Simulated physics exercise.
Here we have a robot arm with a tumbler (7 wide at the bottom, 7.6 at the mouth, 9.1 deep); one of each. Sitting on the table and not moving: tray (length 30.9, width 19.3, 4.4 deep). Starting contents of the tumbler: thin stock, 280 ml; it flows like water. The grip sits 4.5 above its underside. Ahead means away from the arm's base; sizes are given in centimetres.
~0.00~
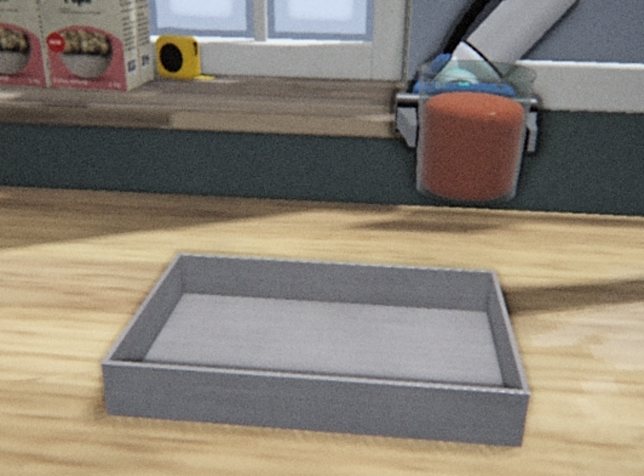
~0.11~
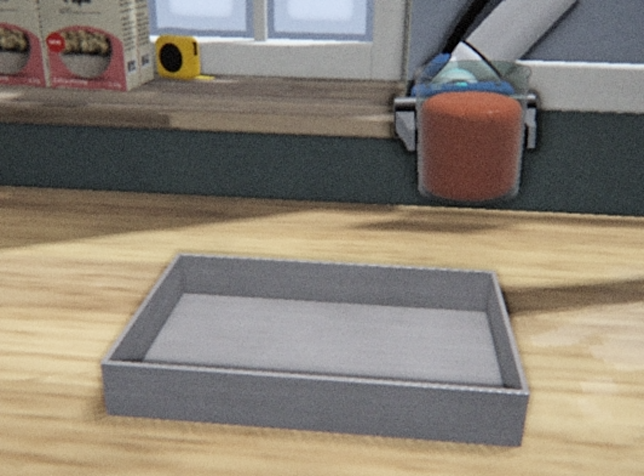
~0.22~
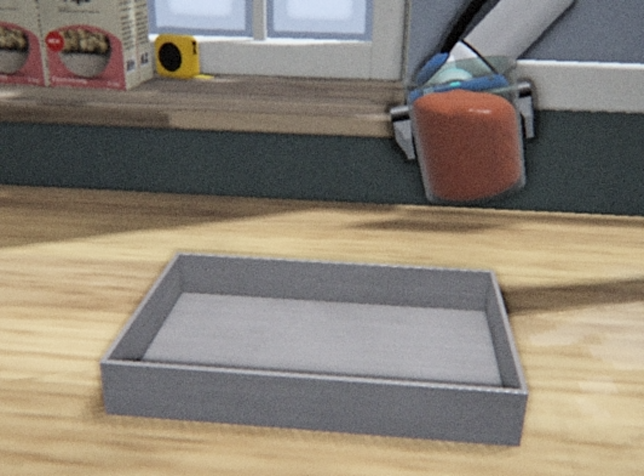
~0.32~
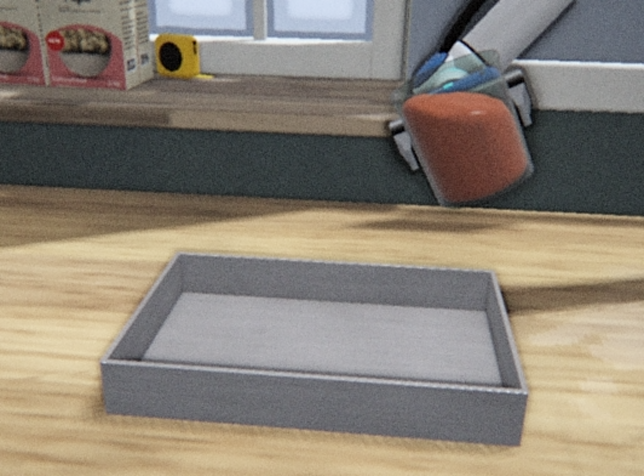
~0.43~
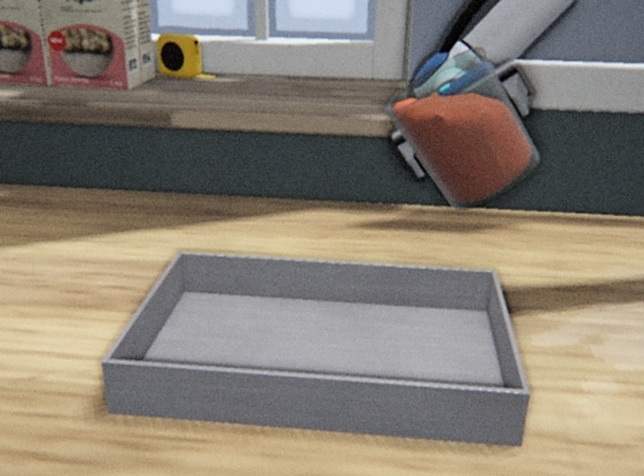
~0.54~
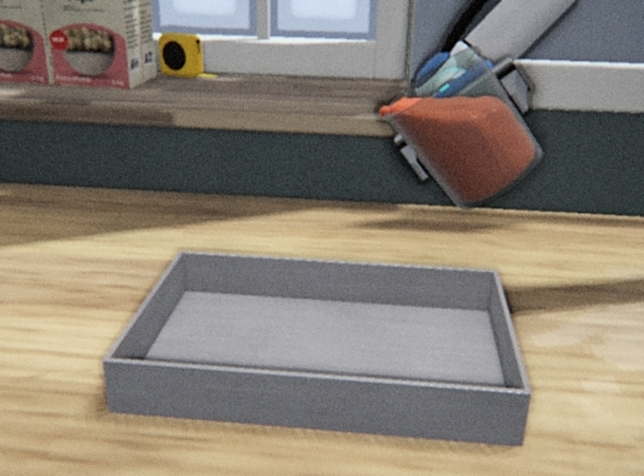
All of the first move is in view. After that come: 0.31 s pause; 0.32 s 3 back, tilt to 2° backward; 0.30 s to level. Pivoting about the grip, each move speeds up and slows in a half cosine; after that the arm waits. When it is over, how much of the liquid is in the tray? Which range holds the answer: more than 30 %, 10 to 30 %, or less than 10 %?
The range is less than 10 %.
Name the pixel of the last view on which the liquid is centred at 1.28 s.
Approximate centre pixel: (498, 152).
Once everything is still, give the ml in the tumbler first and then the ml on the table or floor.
Approx. 270 ml then 0 ml.
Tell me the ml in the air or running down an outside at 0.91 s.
About 0 ml.
After 0.91 s, tilted 35° forward, liquid up to 23 above the table; 275 ml in the tumbler, 5 ml in the tray.
After 1.28 s, tilted 1° backward, liquid up to 24 above the table; 270 ml in the tumbler, 10 ml in the tray.
After 1.67 s, level, liquid up to 23 above the table; 270 ml in the tumbler, 10 ml in the tray.
After 2.47 s, level, liquid up to 24 above the table; 270 ml in the tumbler, 10 ml in the tray.
In the end, 270 ml in the tumbler, 10 ml in the tray. That is 3 % in the tray.
